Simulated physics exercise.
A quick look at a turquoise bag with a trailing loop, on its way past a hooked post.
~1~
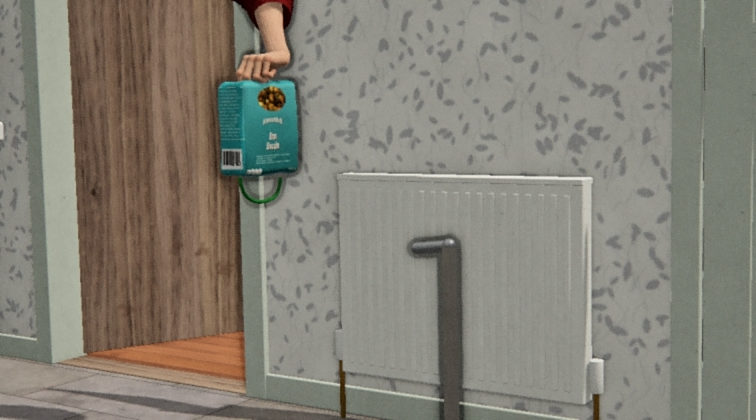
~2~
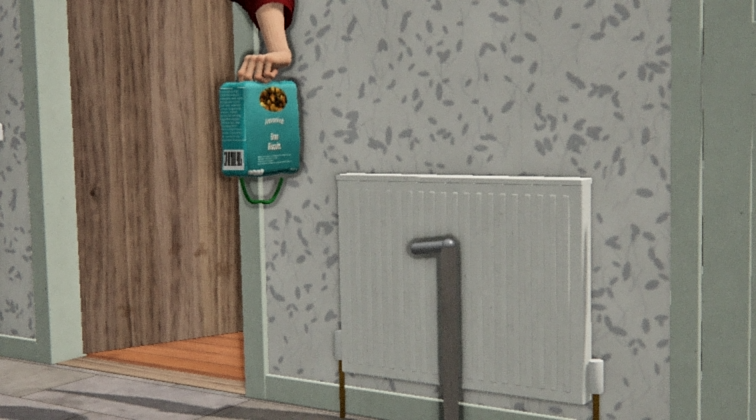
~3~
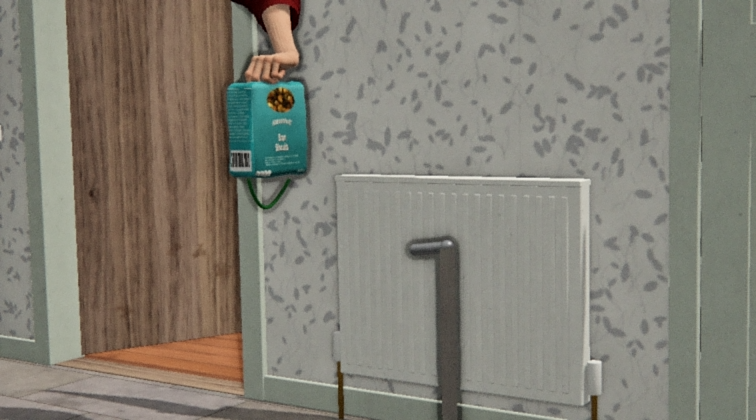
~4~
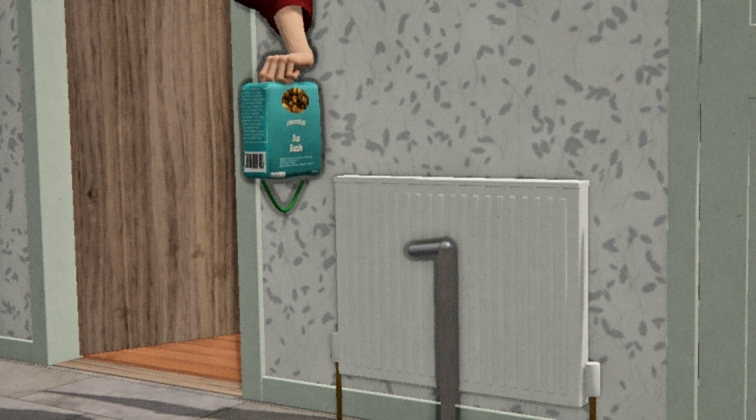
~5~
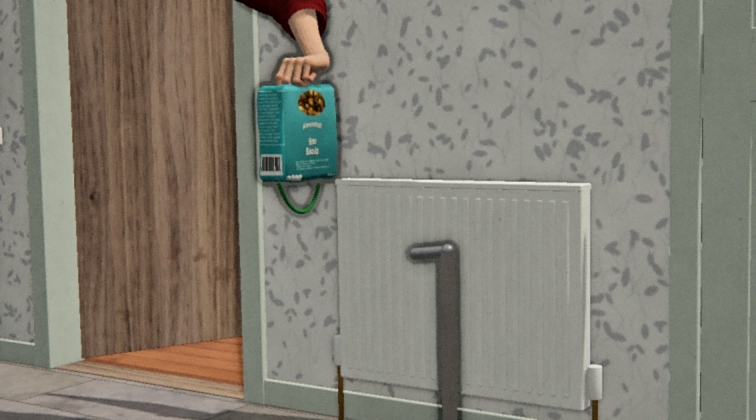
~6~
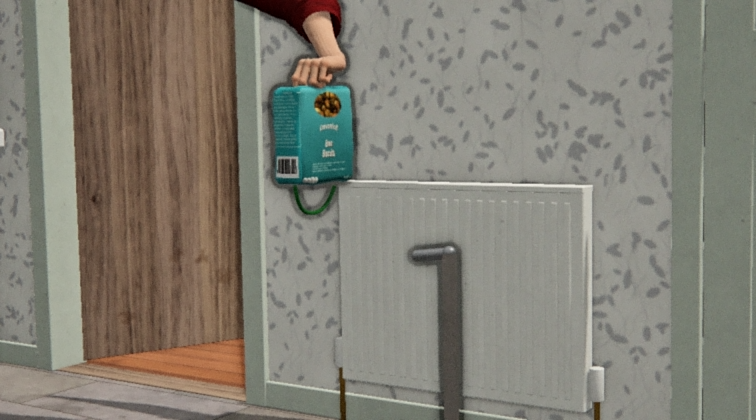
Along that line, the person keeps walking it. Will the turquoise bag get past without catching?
It gets through.
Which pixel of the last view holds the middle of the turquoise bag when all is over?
Once everything settles, look close to pixel (601, 133).
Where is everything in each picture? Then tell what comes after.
In the first picture, turquoise bag (259, 128); hook tip (417, 248).
In the second picture, turquoise bag (261, 129); bottom of the loop (262, 202).
In the third picture, turquoise bag (268, 129).
In the fourth picture, turquoise bag (282, 130); bottom of the loop (285, 211).
In the fifth picture, turquoise bag (298, 133).
In the sixth picture, turquoise bag (314, 135); bottom of the loop (313, 213); hook tip (417, 256); hook points towards it, loop hangs above the hook.
Then, 0.52 s later than the last view, bag nearing the post near (369, 135).
Then, 1.30 s later than the last view, bag over the post near (459, 134).
Then, 2.12 s later than the last view, bag past the post near (565, 133).
Finally, bag past the post near (601, 133). The turquoise bag goes by freely.
